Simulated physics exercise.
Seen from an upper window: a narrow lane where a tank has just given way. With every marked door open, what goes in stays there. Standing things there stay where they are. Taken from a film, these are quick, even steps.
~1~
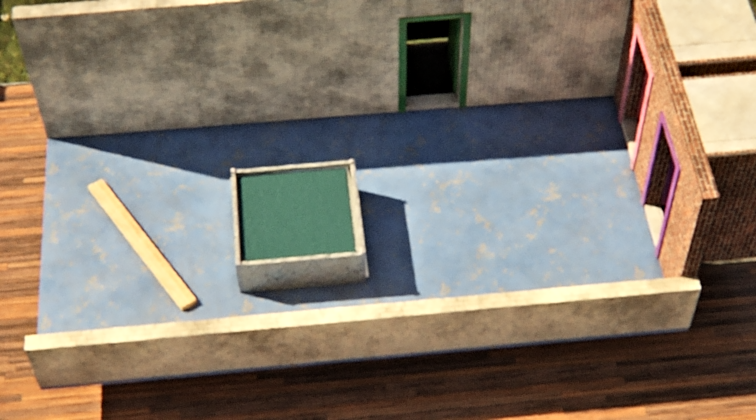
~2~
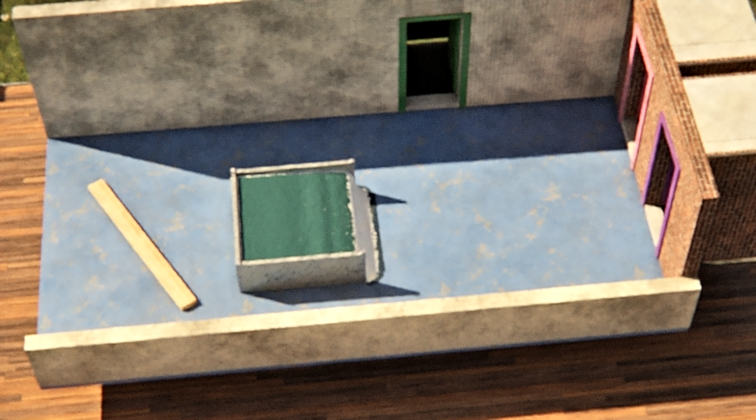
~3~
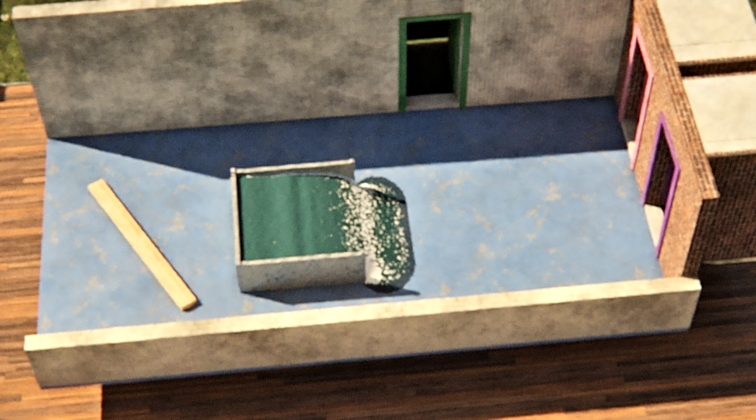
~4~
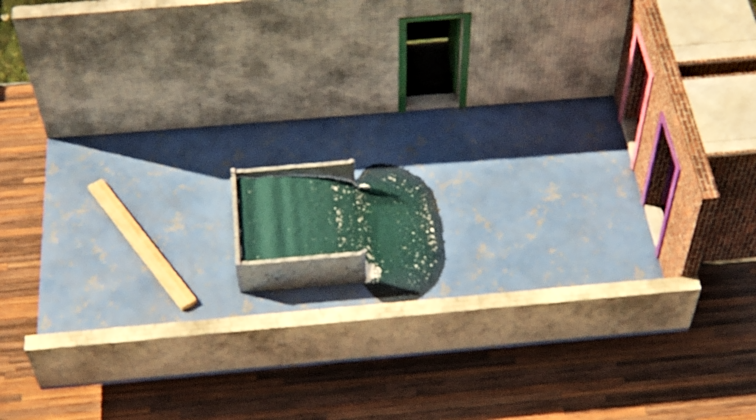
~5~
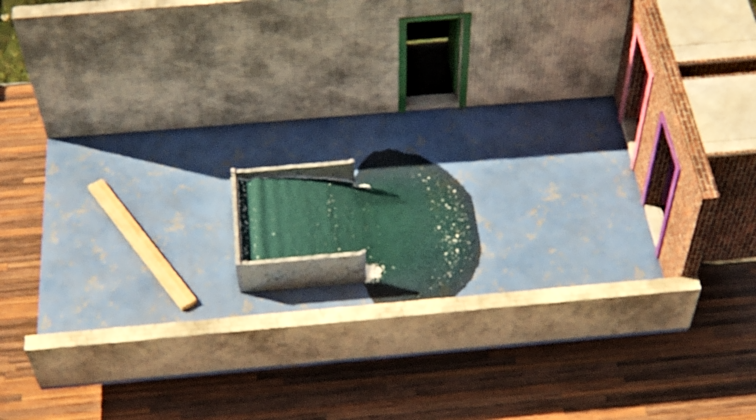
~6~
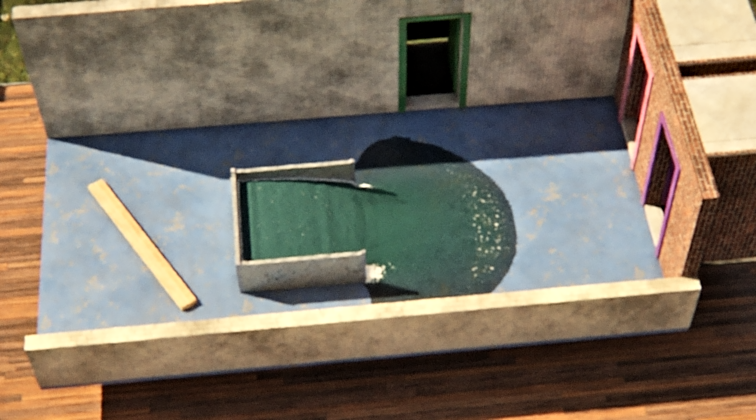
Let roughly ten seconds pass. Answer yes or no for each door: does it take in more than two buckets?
Purple door: Yes; green door: No; pink door: Yes.
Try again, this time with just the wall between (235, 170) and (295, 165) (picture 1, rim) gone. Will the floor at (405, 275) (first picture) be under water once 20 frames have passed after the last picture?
It would be parched.
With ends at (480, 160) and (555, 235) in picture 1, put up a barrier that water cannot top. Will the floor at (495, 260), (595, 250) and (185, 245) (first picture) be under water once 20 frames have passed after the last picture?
Taking the points in order - wetted, wetted, unwetted.
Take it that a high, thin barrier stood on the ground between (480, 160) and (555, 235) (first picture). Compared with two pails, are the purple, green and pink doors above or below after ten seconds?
The purple door exceeds it, the green door exceeds it, the pink door exceeds it.
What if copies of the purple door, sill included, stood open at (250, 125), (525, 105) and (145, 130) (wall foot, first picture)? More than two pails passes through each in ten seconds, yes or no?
Door one stays inside the limit, door two breaks the limit, door three stays inside the limit.
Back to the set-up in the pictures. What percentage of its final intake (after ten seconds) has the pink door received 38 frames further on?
About 100 %.
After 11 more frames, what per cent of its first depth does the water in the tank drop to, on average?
My figure is about 26 in a hundred.
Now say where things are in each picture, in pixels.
In the first frame, still water in the water tank at (297, 215).
In the second frame, the front is at (373, 279), out from the gap at (356, 225).
In the third frame, water pours out at (356, 227) and has run to (390, 288).
In the fourth frame, water pours out at (356, 228) and has run to (418, 292).
In the fifth frame, the front is at (475, 255), out from the gap at (356, 228).
In the sixth frame, water pours out at (356, 228) and has run to (504, 206).
A moment on, water covers 40 % of the floor; the purple door wet at the sill, nothing in, the green door wet at the sill, nothing in, the pink door not reached.
Next, water covers 50 % of the floor; the purple door over two buckets in, the green door wet at the sill, nothing in, the pink door under two buckets in.
Then, water covers 50 % of the floor; the purple door far over two buckets in, the green door wet at the sill, nothing in, the pink door over two buckets in.
Later, water covers 45 % of the floor; the purple door far over two buckets in, the green door wet at the sill, nothing in, the pink door far over two buckets in.
In the end, water covers 70 % of the floor; the purple door far over two buckets in, the green door wet at the sill, nothing in, the pink door far over two buckets in.
